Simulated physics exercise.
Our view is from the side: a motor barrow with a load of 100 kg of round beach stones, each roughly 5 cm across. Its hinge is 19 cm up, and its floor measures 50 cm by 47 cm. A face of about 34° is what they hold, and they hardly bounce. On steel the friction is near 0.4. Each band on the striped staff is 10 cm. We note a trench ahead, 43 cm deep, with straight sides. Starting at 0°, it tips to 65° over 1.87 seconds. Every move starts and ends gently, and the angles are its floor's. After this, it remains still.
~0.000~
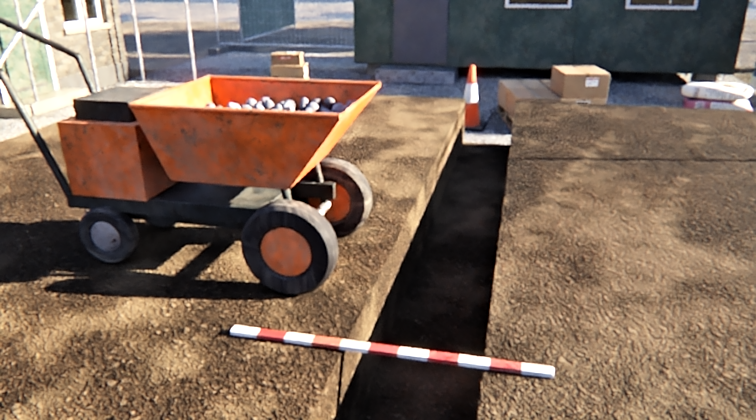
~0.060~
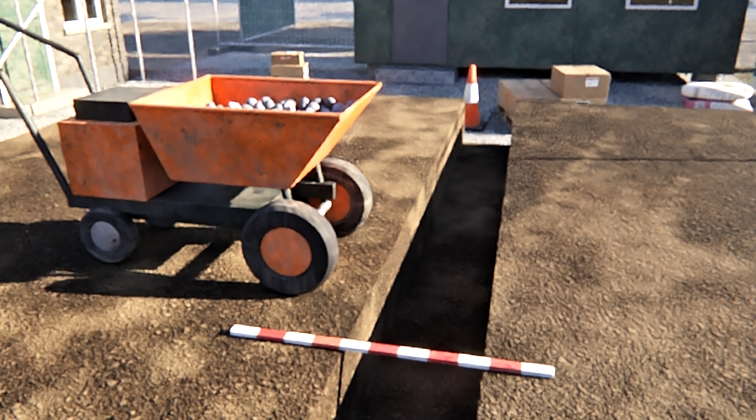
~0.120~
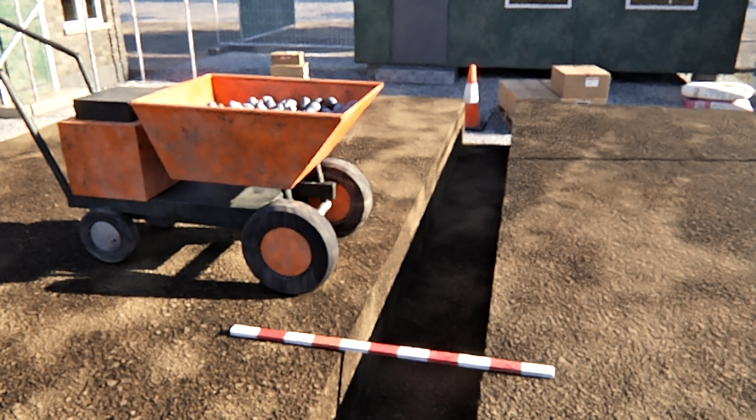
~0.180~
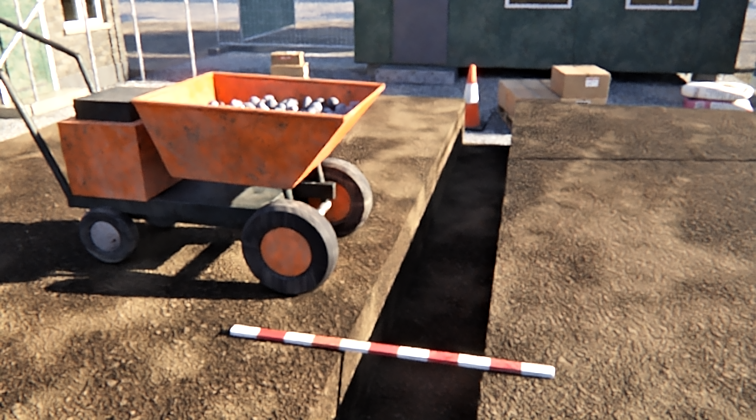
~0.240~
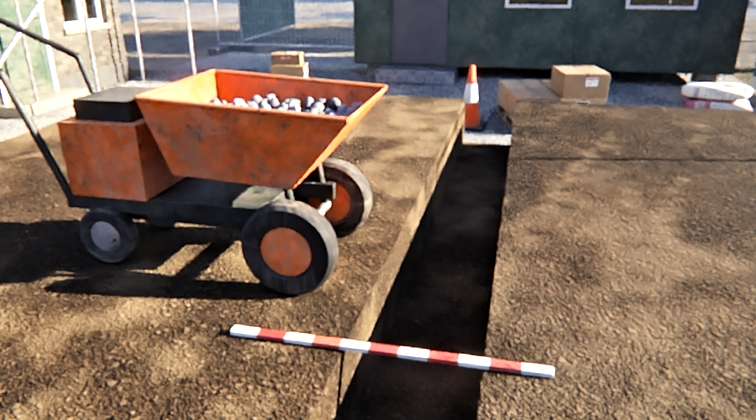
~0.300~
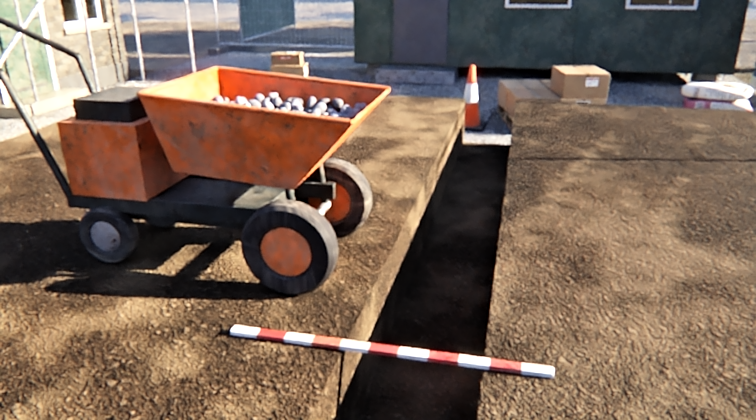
Orange skip of a motor barrow loaded with round stones tilting slightly to the right beside a straight-sided trench and striped staff.
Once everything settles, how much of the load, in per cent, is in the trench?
Once it settles, about 72 per cent of the load is there.
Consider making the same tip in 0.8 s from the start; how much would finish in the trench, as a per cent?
In that case, around 55%.
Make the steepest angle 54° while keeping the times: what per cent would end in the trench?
Some 45 in a hundred, I'd say.
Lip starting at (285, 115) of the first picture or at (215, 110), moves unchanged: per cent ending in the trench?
From the first place around 100 per cent, from the other around 75.
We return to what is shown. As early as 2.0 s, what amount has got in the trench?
Close to 25 per cent has got there by then.
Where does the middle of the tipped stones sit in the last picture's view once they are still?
Roughly (468, 349), I'd say.
After 1.4 s the floor is at 55°; 100 % in the skip; the foremost stones are at (436, 204).
After 2.0 s the floor is at 65°; 59 % in the skip, 26 % in the trench, 15 % past the trench; the foremost stones are at (568, 281).
After 2.3 s the floor is at 65°; 33 % in the skip, 40 % in the trench, 27 % past the trench; the foremost stones are at (628, 300).
After 4.3 s the floor is at 65°; 0 % in the skip, 72 % in the trench, 28 % past the trench; the foremost stones are at (648, 308).
